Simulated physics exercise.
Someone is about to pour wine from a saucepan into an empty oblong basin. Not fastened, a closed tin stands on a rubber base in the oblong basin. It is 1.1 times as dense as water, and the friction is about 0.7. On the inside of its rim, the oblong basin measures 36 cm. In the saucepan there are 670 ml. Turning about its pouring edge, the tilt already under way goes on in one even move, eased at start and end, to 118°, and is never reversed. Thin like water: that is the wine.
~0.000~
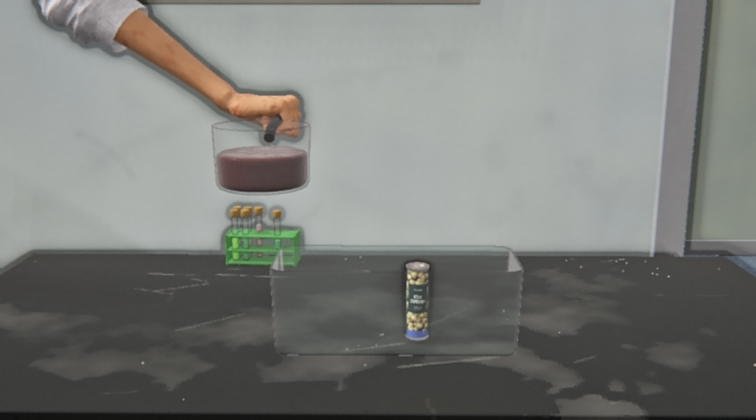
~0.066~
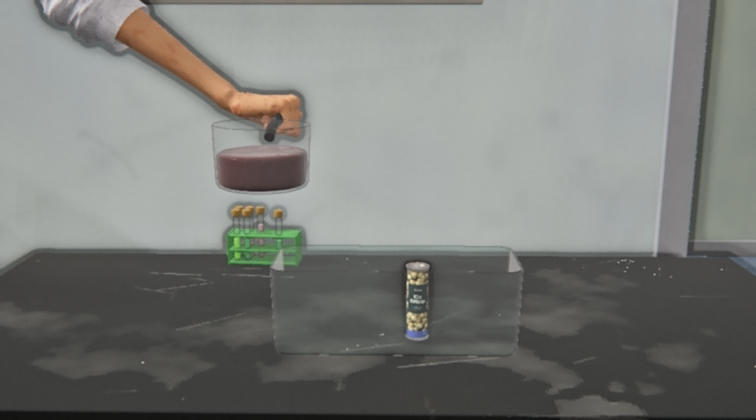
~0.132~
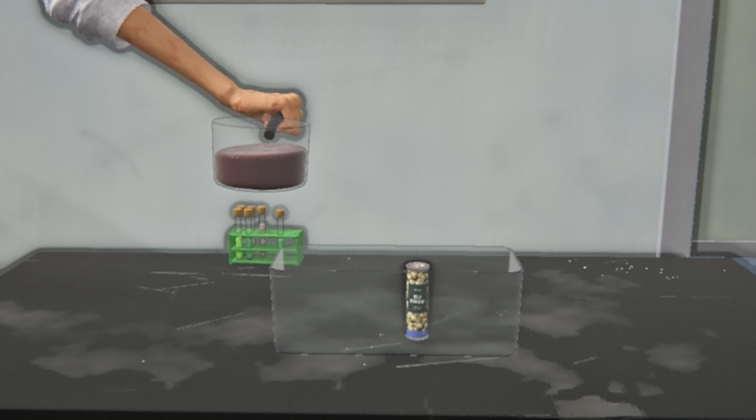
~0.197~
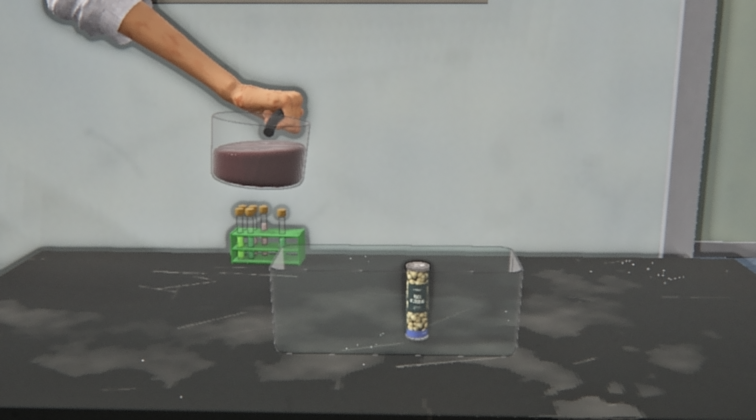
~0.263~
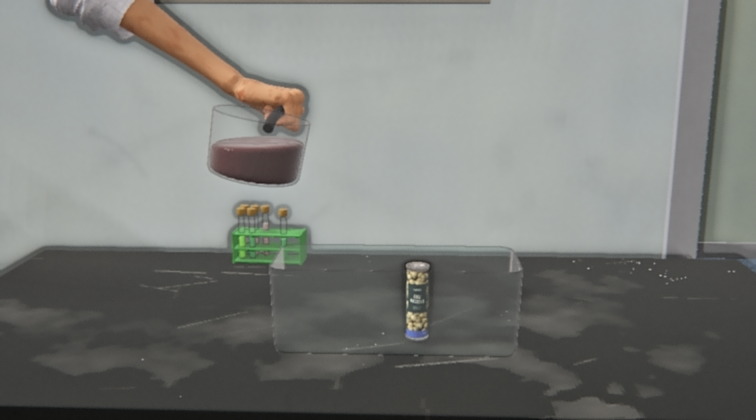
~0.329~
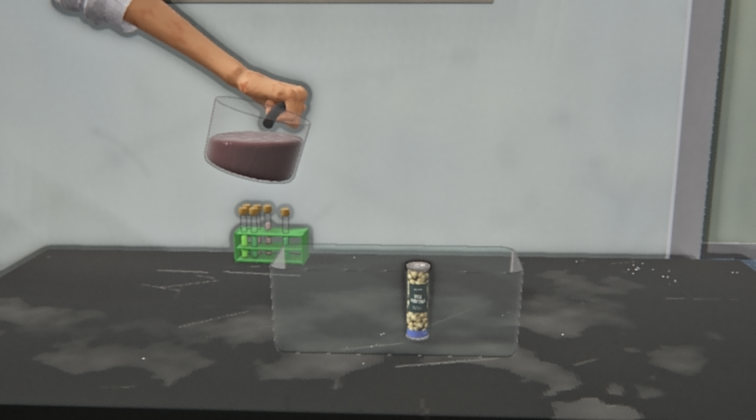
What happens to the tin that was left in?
It tips.
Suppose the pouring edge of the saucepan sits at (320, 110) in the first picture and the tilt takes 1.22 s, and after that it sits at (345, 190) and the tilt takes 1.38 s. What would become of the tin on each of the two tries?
The tin overturns the first time and overturns the second time.
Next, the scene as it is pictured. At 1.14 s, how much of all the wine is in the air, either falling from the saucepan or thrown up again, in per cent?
Some 28 % is up in the air.
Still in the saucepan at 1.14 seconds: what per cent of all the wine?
12 per cent or so.
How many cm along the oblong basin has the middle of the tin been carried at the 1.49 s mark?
About 8 cm.
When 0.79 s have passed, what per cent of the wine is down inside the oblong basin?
Close to 1 in a hundred.
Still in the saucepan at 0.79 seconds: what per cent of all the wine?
Fraction remaining: Approx. 74 per cent.
After 0.79 s the tilt is 73° and 74 per cent is still to pour; the tin stands where it began.
After 1.14 s the tilt is 109° and 12 per cent is still to pour; the tin stands where it began.
After 1.49 s the tilt is 118° and 0 per cent is still to pour; the tin lies on its side.
After 1.88 s the tilt is 118° and 0 per cent is still to pour; the tin lies on its side.
In the end the tin lies on its side.
